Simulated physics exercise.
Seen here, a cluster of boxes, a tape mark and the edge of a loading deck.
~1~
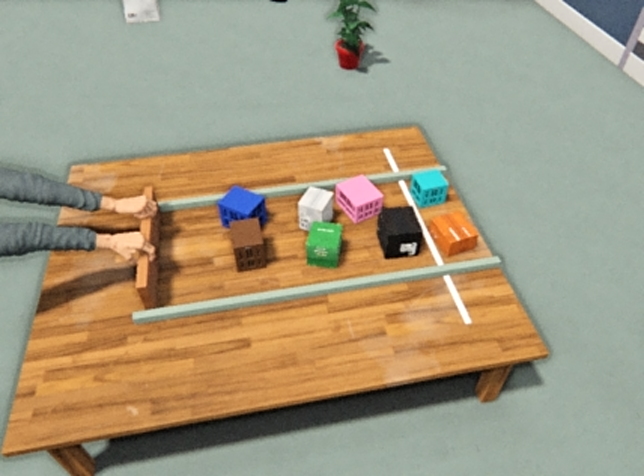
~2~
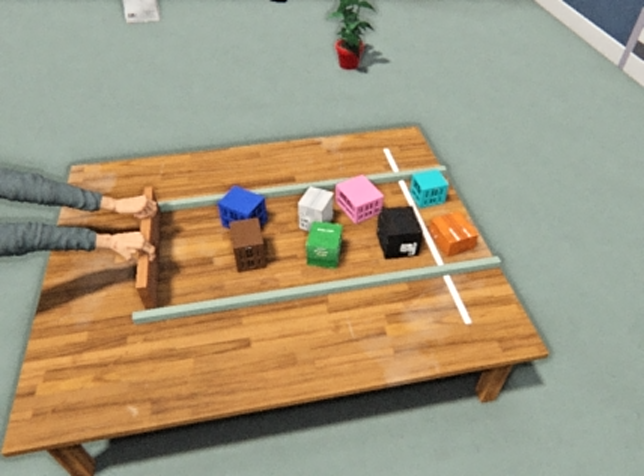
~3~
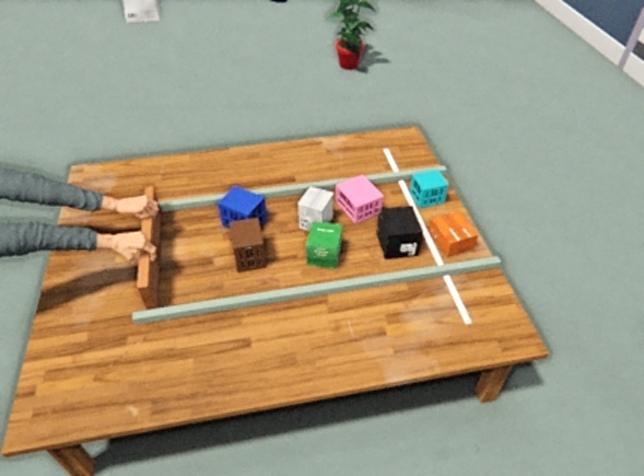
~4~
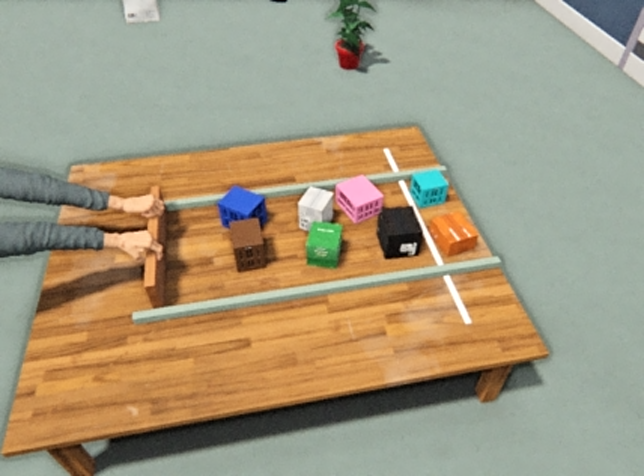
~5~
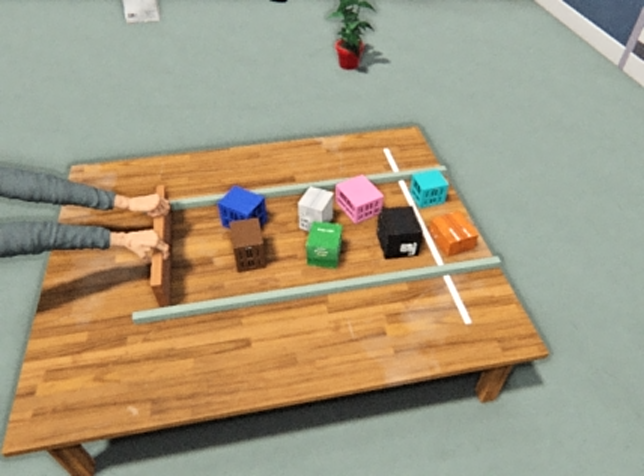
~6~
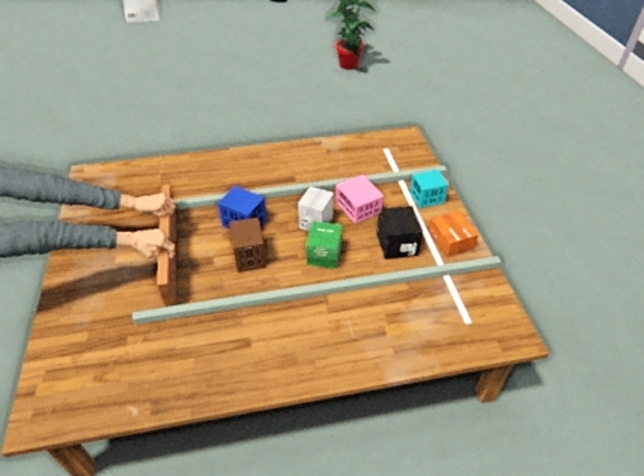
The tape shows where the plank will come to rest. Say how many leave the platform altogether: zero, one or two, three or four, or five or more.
The number that fall off is three or four.
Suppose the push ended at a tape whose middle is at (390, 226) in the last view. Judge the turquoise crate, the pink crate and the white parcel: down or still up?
The turquoise crate comes down; the pink crate remains up; the white parcel does not fall.
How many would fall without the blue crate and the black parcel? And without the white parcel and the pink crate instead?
It would be 2 and 2.
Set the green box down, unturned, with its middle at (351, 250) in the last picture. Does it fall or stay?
Then it remains up.
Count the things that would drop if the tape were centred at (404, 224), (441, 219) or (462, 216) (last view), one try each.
In that order 3, 6 and 8.
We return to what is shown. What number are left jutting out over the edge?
That would be 3.
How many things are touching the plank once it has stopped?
In contact: 2.
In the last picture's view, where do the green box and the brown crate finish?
The green box stops around (473, 227); the brown crate around (441, 219).
Soon after, none off yet; orange parcel at rest near (453, 234); turquoise crate at rest near (429, 189); black parcel at rest near (399, 232).
In the end, the number that fall off is three or four; gone, black parcel, turquoise crate and orange parcel.
